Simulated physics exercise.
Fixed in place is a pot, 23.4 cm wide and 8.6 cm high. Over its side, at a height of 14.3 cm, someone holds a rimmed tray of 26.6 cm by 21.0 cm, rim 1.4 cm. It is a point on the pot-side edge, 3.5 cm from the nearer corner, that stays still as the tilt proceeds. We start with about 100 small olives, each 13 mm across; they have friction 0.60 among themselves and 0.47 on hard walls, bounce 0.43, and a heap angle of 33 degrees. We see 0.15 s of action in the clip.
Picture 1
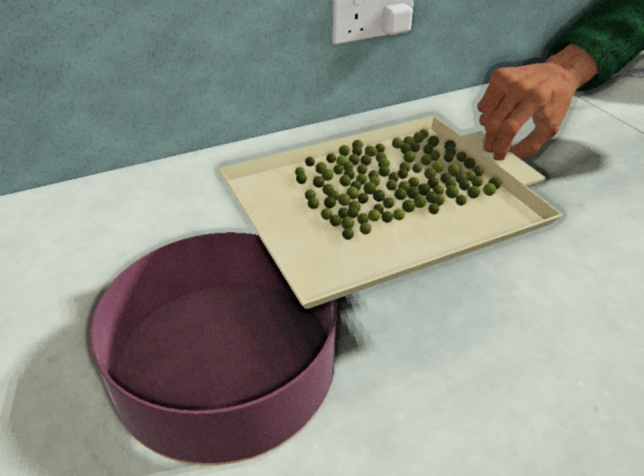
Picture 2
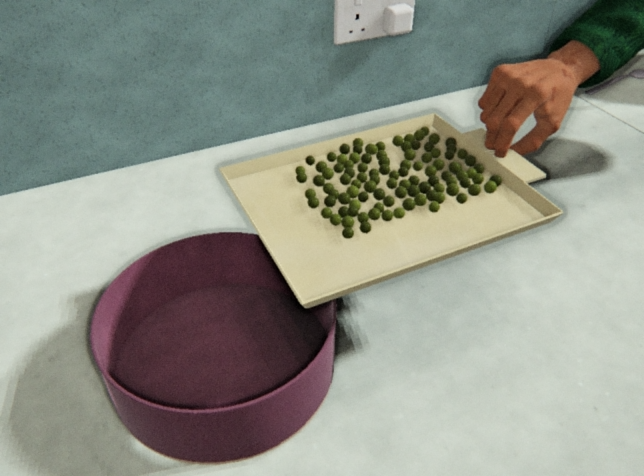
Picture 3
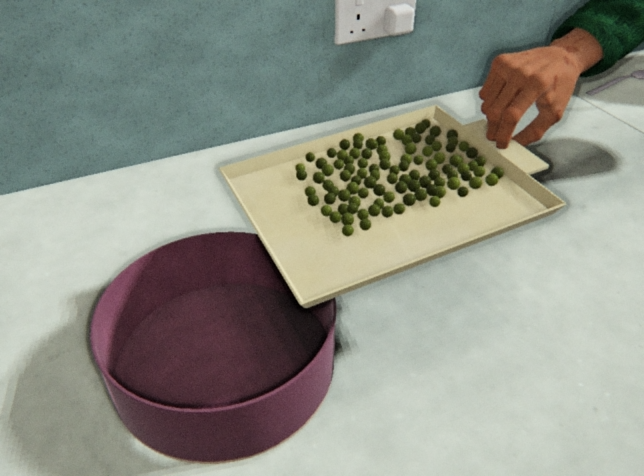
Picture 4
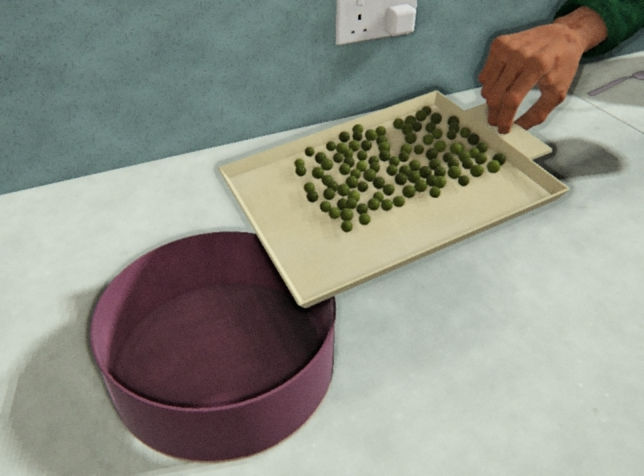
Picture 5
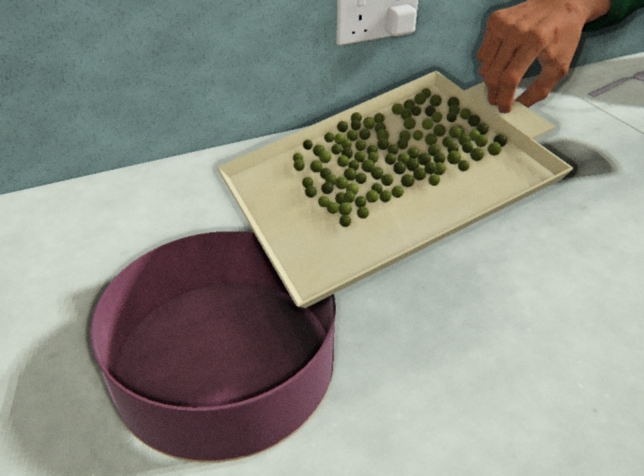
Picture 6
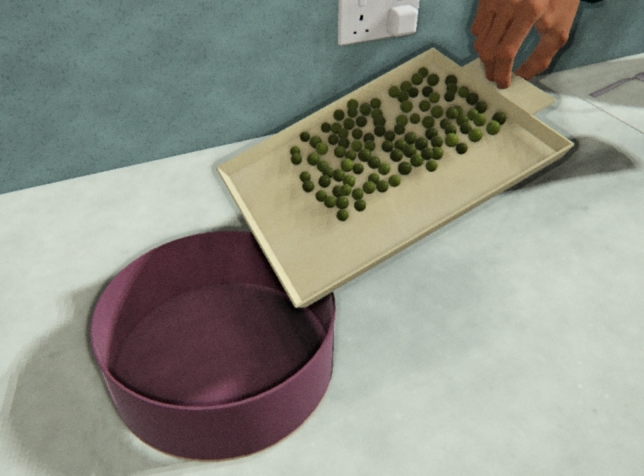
On a pale countertop against a blue-green wall, a hand holds a cream rimmed tray of small green olives, one corner over a round purple pot. The hand lifts the far right end, slowly at first, tilting the tray steadily steeper toward the pot, while the olives stay clustered on it.
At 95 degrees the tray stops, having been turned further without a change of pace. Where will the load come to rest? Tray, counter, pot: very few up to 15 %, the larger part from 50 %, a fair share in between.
Tray very few; counter very few; pot the larger part.
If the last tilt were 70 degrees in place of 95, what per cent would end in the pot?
That would be around 95 percent.
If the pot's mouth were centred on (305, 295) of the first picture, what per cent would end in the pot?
The share would be some 45 per cent.
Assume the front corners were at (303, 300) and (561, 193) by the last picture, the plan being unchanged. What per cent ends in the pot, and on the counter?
In the pot: 30 per cent; on the counter: 70 per cent.
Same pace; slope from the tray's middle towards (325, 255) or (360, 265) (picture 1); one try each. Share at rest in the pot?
That would be close to 60 per cent, then close to 30 per cent.
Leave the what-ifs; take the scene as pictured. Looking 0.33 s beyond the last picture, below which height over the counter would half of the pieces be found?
The halfway mark is near 18 cm.
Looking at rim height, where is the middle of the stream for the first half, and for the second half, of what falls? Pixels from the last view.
Roughly (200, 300) to begin with, later roughly (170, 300).
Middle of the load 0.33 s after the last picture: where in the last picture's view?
At that time the load is centred around (232, 209).
Then, 0.20 s after the last picture, tilt 59 degrees; the tray holds 100 %, the pot 0 %.
Then, 0.33 s after the last picture, tilt 85 degrees; the tray holds 90 %, the pot 0 %.
Then, 0.59 s after the last picture, tilt 95 degrees; the tray holds 0 %, the pot 100 %.
In the end, tray 0 %, counter 0 %, pot 100 %.
